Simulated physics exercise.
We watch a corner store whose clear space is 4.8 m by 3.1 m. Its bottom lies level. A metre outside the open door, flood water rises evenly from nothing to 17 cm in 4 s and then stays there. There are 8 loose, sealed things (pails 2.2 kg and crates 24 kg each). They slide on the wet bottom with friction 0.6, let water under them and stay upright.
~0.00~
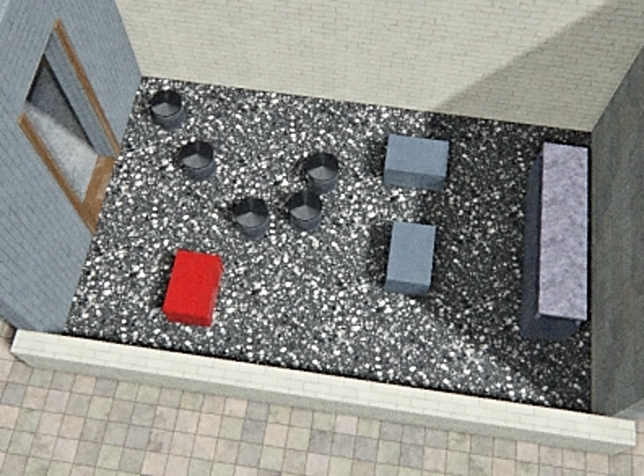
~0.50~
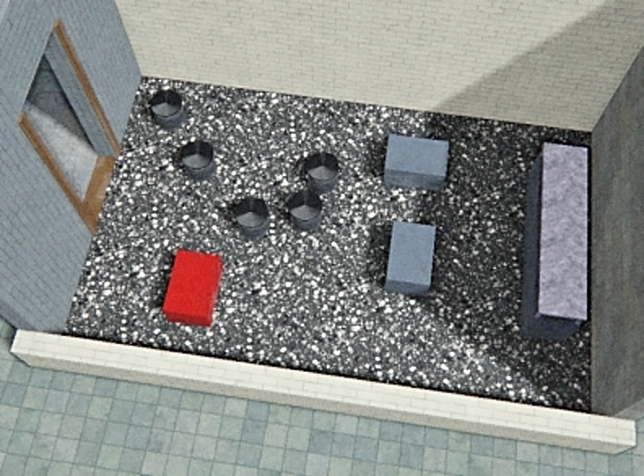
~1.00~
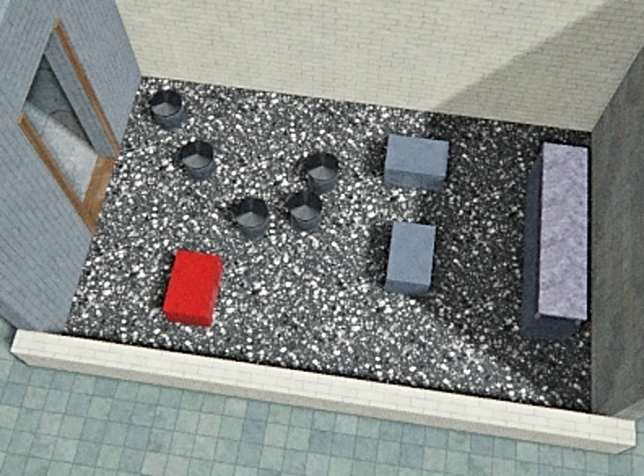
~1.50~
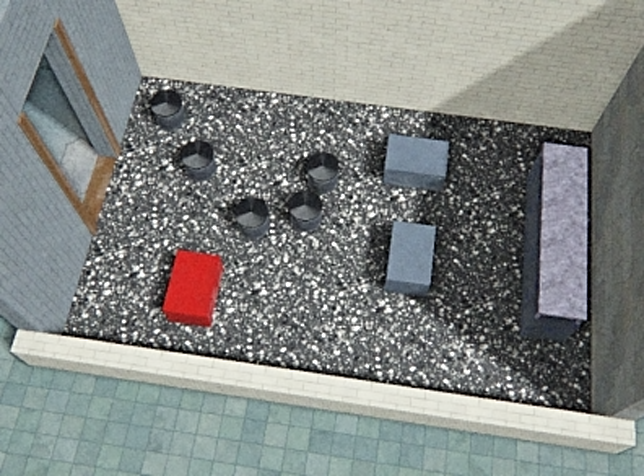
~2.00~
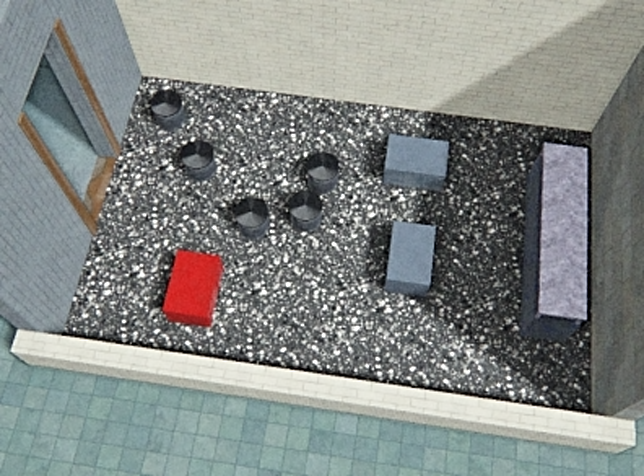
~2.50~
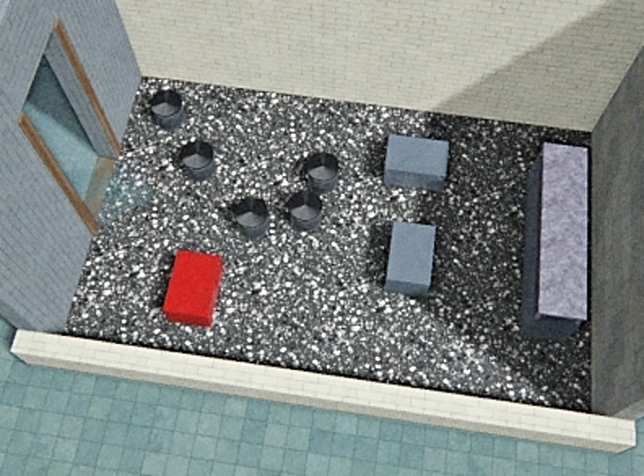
Water spread over the paving outside a small walled room, turning it blue-green, then a little crept in through the doorway on the left, while the red crate, dark pails and grey boxes stayed put.
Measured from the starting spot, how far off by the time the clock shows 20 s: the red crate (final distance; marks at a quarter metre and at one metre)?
Red crate holds its place.
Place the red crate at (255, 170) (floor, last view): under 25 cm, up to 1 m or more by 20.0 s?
It holds its place.
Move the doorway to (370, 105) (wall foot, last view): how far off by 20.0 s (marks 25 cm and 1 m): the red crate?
In that case the red crate stays put.
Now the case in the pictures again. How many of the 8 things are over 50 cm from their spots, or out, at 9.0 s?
By then 4.
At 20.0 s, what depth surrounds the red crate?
Roughly 8 cm.
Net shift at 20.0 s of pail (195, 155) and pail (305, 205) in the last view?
In that order: 400 cm, 150 cm.
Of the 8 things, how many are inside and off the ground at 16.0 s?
I count 5.
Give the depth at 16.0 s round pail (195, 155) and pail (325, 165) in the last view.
Roughly 9 and 8 cm.
After 4.0 s the red crate is near (192, 283), 0.0 m from its start, aground; 0 afloat.
After 9.0 s the red crate is near (192, 283), 0.0 m from its start, aground; 4 afloat.
After 16.0 s the red crate is near (192, 283), 0.0 m from its start, aground; 5 afloat.
After 20.0 s the red crate is near (192, 283), 0.0 m from its start, aground; 7 afloat.
